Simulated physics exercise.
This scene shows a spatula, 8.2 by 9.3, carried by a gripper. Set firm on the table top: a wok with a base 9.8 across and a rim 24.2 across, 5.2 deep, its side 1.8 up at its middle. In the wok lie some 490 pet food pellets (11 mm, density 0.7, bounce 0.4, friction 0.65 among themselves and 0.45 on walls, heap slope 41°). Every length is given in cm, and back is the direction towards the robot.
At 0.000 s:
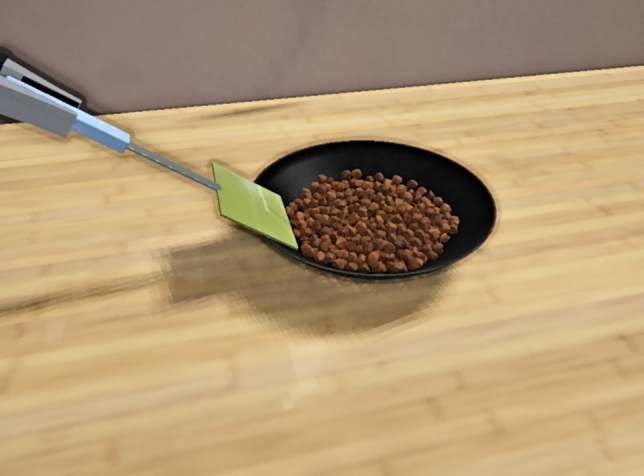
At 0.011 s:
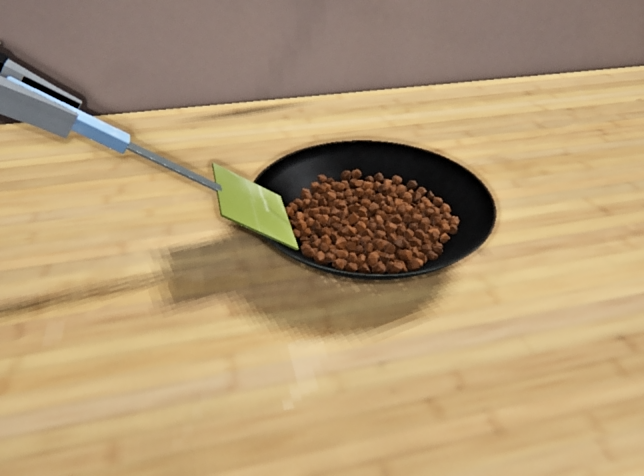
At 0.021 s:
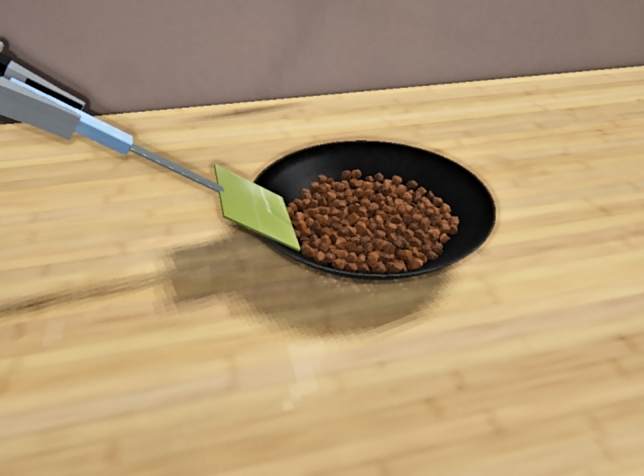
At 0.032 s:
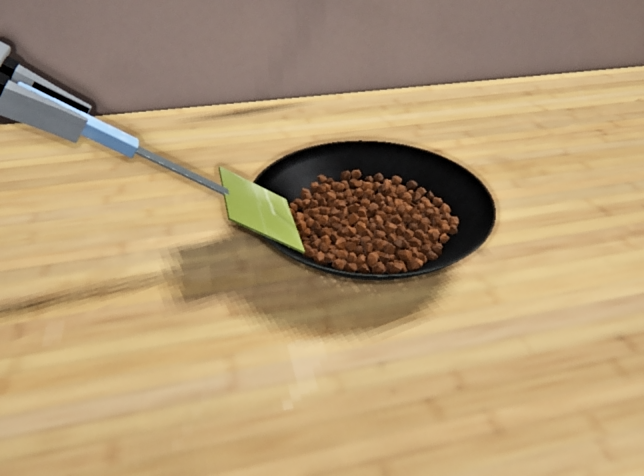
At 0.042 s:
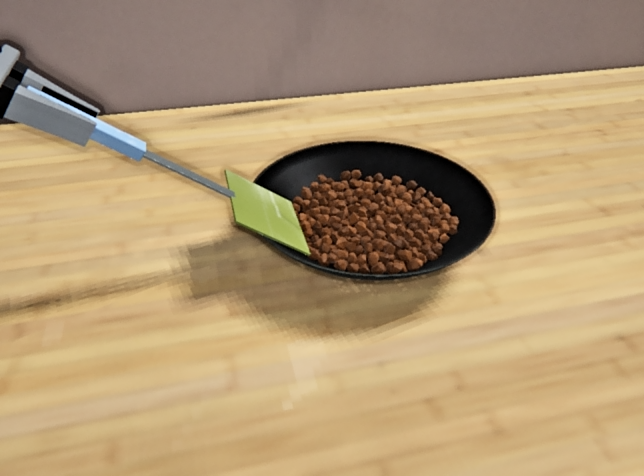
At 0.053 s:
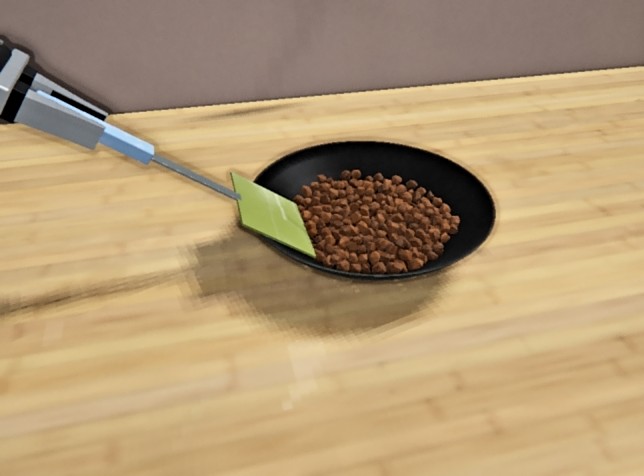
A grey and black robotic gripper reaches in from the upper left over a pale wooden table top, seen from above at an angle against a plain mauve-grey wall. It holds a spatula with a green blade at the left rim of a black wok filled with small brown pellets. The gripper slides the spatula slightly rightward and down, while the wok, pellets and camera stay still.
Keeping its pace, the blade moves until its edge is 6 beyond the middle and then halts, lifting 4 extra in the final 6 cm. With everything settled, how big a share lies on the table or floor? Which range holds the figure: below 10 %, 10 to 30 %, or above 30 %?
The figure lies within 10 to 30 %.
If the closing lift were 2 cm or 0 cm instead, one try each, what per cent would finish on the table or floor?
You'd get some 20 per cent with the first setting and some 25 per cent with the second.
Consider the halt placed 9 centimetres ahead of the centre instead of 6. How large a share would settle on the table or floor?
Changed stop: Approx. 45 %.
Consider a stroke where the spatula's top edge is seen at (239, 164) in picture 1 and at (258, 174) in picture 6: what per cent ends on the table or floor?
Around 20 per cent finishes on the table or floor.
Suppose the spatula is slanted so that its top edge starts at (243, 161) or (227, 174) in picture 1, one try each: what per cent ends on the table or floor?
About 25% and 15%.
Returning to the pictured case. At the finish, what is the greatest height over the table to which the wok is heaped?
It reaches about 7.5 cm.
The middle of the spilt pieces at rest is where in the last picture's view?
Resting centre: About (499, 210).
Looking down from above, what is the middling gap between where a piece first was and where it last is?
6 cm.
By 0.14 s, sloping 37°, highest piece 5 above the table; 486 in the wok.
By 0.23 s, sloping 37°, highest piece 7 above the table; 471 in the wok, 15 on the blade or in flight.
By 0.47 s, sloping 37°, highest piece 8 above the table; 420 in the wok, 54 on the table or floor, 12 on the blade or in flight.
By 1.52 s, sloping 37°, highest piece 7 above the table; 413 in the wok, 73 on the table or floor.
Final count, 413 in the wok, 73 on the table or floor. That is 15 % on the table or floor.
